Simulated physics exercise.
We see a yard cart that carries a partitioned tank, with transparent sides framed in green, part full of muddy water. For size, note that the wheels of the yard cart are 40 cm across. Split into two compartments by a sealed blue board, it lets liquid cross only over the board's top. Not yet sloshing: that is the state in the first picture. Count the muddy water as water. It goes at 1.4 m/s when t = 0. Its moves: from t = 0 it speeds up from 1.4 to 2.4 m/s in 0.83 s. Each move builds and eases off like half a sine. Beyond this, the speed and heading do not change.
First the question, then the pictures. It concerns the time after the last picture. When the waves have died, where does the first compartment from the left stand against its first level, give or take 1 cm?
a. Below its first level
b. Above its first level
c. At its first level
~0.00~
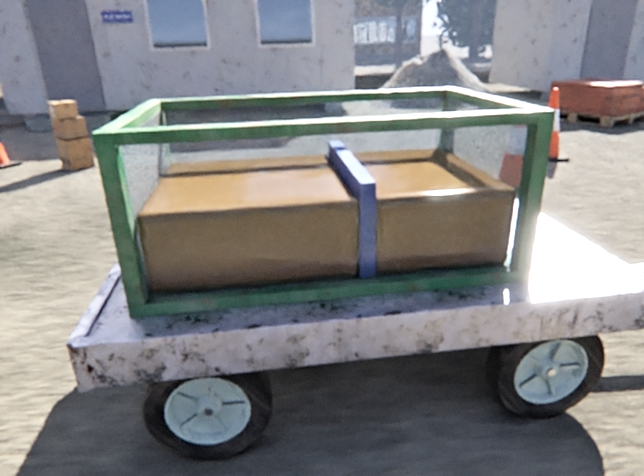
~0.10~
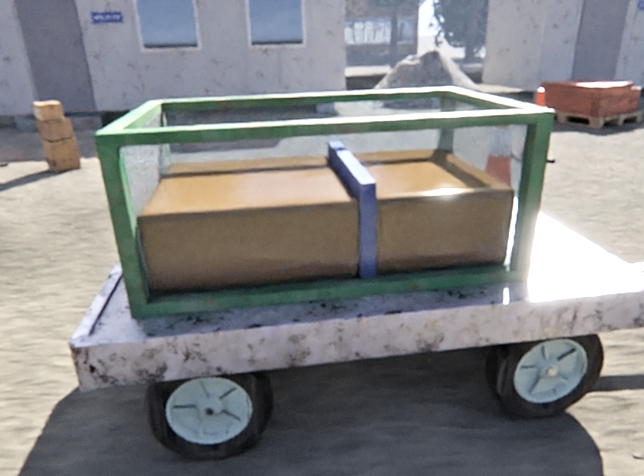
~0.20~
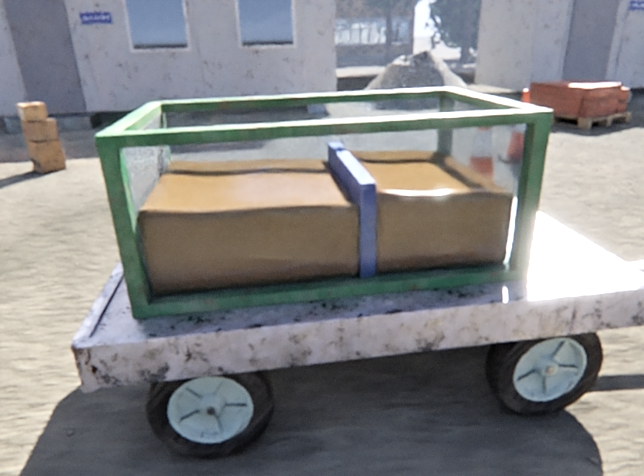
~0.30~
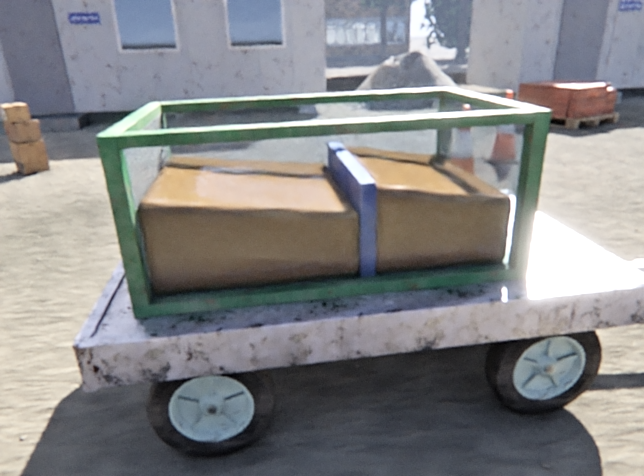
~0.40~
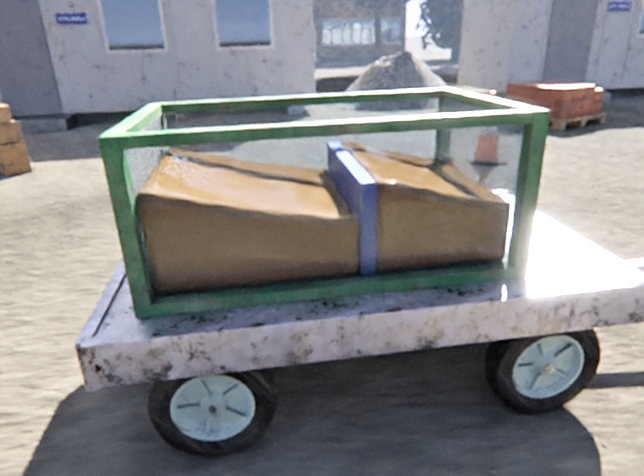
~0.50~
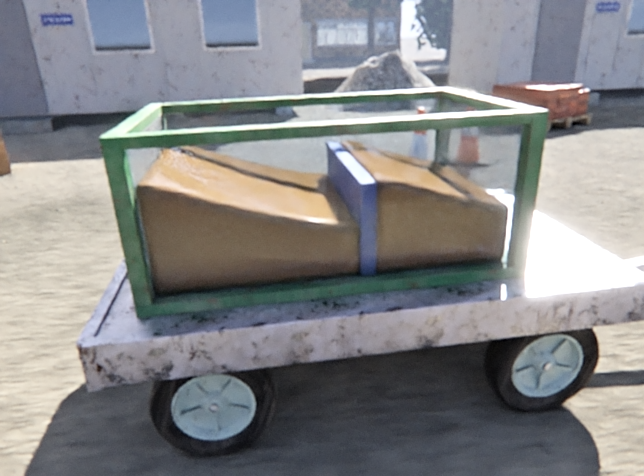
At its first level.
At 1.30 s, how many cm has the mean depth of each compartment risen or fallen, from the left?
Measured in centimetres, it's 0 then 0.
After 0.90 s the mean depths from the left are 26, 26 cm.
After 1.30 s the mean depths from the left are 26, 26 cm.
After 1.80 s the mean depths from the left are 26, 26 cm.
After 3.82 s the mean depths from the left are 26, 26 cm.
